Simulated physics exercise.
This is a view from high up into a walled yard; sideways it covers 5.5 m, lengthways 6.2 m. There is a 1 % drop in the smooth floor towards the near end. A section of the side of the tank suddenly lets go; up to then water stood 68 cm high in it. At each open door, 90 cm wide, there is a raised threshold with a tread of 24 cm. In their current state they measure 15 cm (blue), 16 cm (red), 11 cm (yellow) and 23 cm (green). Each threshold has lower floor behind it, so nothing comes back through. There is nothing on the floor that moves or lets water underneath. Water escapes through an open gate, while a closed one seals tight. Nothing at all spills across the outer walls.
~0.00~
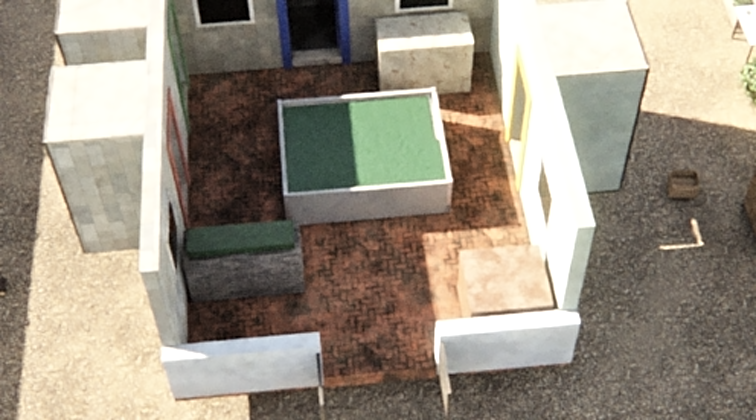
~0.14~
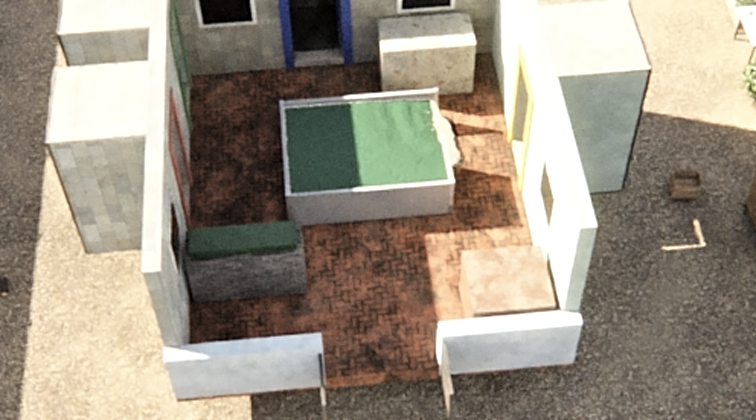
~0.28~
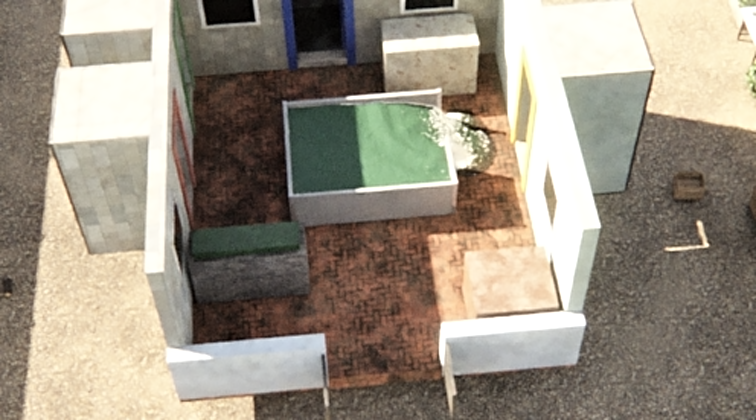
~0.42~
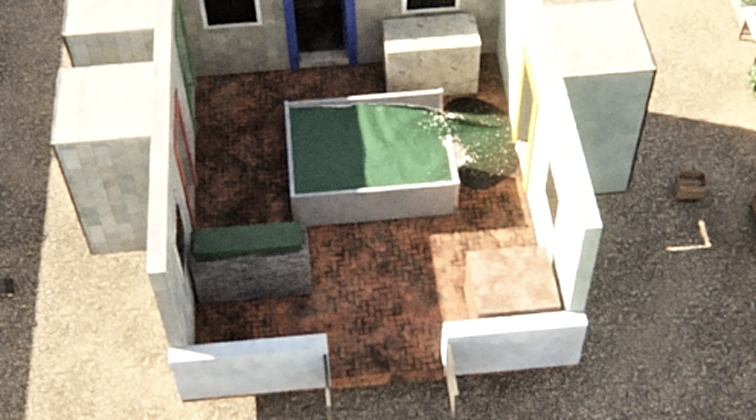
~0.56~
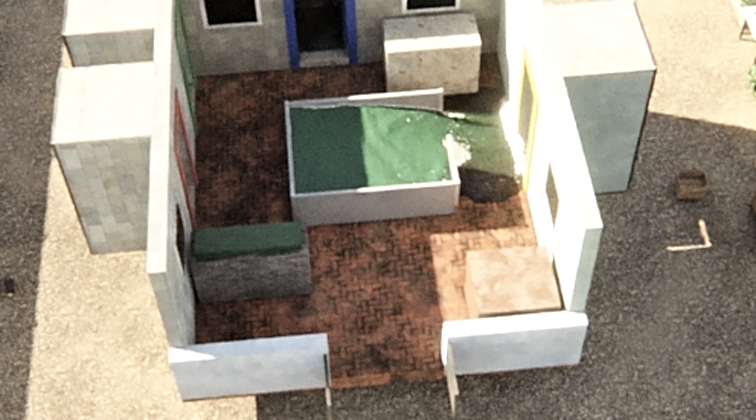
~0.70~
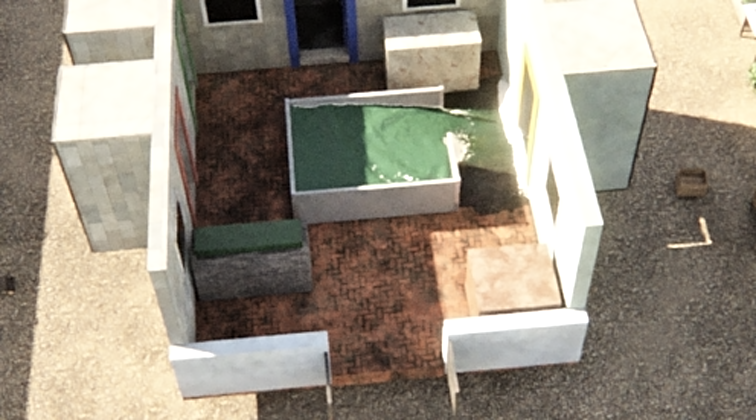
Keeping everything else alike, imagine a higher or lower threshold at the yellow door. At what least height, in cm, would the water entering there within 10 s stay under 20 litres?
At about 37 cm.
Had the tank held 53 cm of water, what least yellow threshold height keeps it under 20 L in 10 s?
The step needs to be some 27 cm.
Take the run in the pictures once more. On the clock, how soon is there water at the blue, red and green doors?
Door blue 2.0 s / door red 4.5 s / door green 3.2 s.
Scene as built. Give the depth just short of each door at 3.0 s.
Lab note, cm: Blue 5; red 0; yellow 26; green 0.
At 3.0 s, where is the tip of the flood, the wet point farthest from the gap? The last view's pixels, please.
In the last picture, around (196, 77).
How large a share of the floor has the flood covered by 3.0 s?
About 45 per cent.
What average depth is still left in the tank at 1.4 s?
About 52 cm.
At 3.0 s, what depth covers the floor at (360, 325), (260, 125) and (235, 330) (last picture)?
About 0, 0 and 0 cm respectively.
After 1.4 s water covers 15 % of the floor, deepest (52 cm) near (484, 54); 30 cm at the yellow door, 83 litres in over its 11 cm threshold.
After 3.0 s water covers 45 % of the floor, deepest (46 cm) near (487, 68); 26 cm at the yellow door, 298 litres in over its 11 cm threshold.
After 10.0 s water covers 95 % of the floor, deepest (16 cm) near (554, 331); 12 cm at the yellow door, 514 litres in over its 11 cm threshold.
At the yellow door as built, the water arrived by 0.6 s and peaked near 32 cm at 2.0 s.
Run again over the same 10 s with other heights there, 45 litres in over 32 cm, 3 litres over 43 cm. The limit of 20 litres is kept from about 37 cm up.
